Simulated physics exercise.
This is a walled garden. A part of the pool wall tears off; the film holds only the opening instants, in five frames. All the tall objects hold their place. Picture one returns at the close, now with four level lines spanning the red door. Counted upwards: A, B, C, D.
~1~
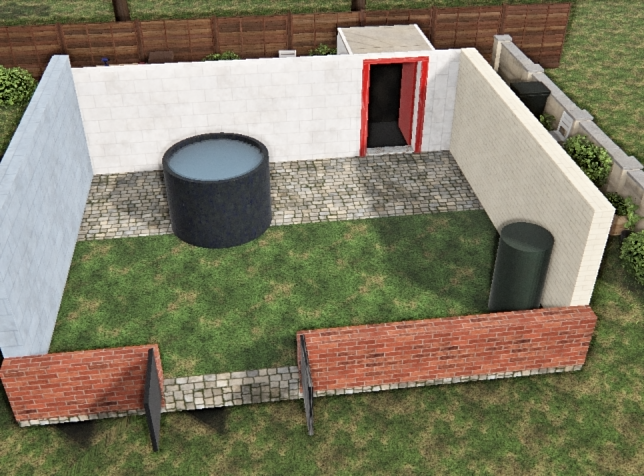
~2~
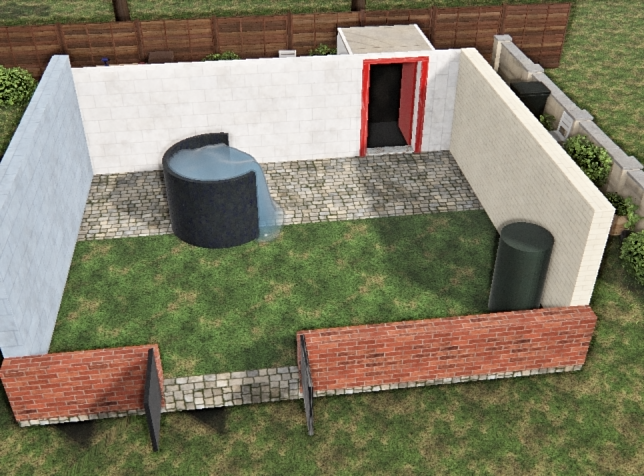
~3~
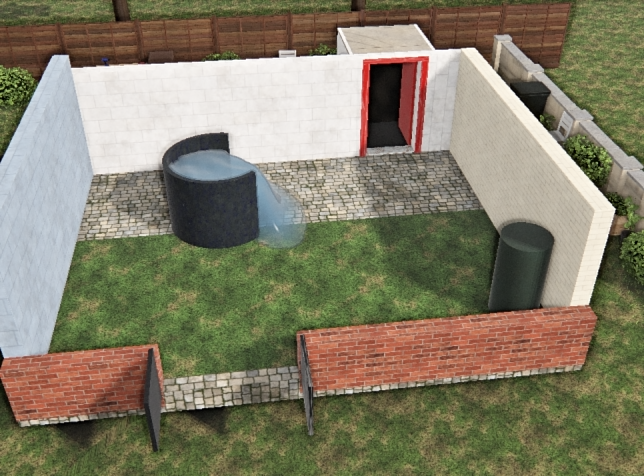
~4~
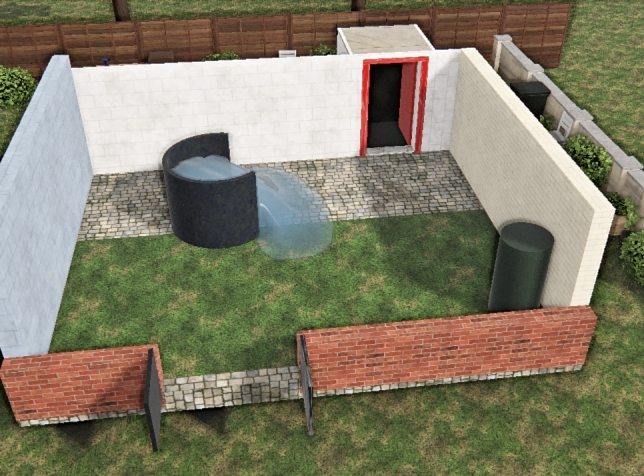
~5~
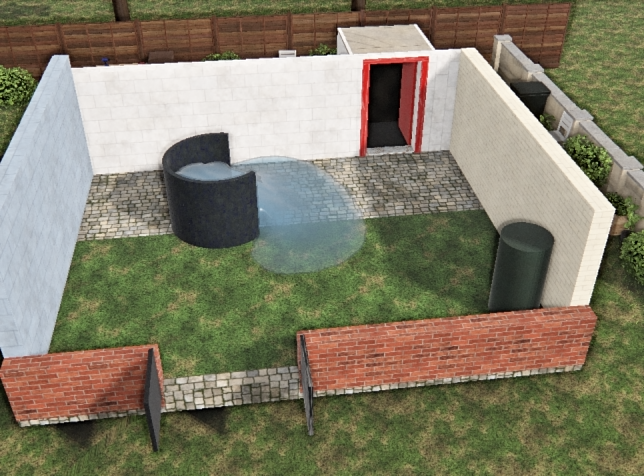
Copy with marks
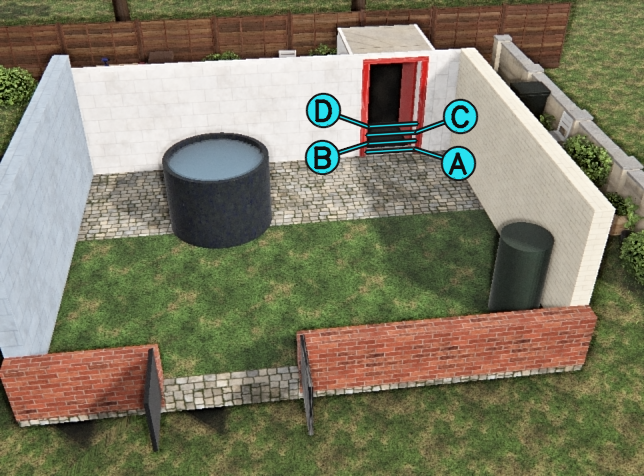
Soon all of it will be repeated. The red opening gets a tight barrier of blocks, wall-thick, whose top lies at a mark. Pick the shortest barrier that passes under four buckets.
Go for B.
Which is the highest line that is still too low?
The answer is A.
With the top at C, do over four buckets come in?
No, that is safe.
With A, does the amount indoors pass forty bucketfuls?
No, it does not.
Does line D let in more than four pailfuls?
No, that is safe.
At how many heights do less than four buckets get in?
Three.
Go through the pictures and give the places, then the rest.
In the first picture, water in the pool at rest, its middle at (216, 161); foot of the red doorway at (390, 154); open gate at (228, 334).
In the second picture, front seen at (268, 232), 1 % of the ground wet.
In the third picture, front seen at (294, 243), 4 % of the ground wet.
In the fourth picture, front seen at (308, 253), 9 % of the ground wet.
In the fifth picture, front seen at (334, 261), 16 % of the ground wet.
On the marked copy, A at (390, 150); B at (391, 142); C at (391, 133); D at (392, 125); from the bottom up A, B, C, D.
For line A, about 12 bucketfuls get in.
For line B, a splash gets over, under a bucket.
For line C, nothing gets over.
For line D, nothing gets over.
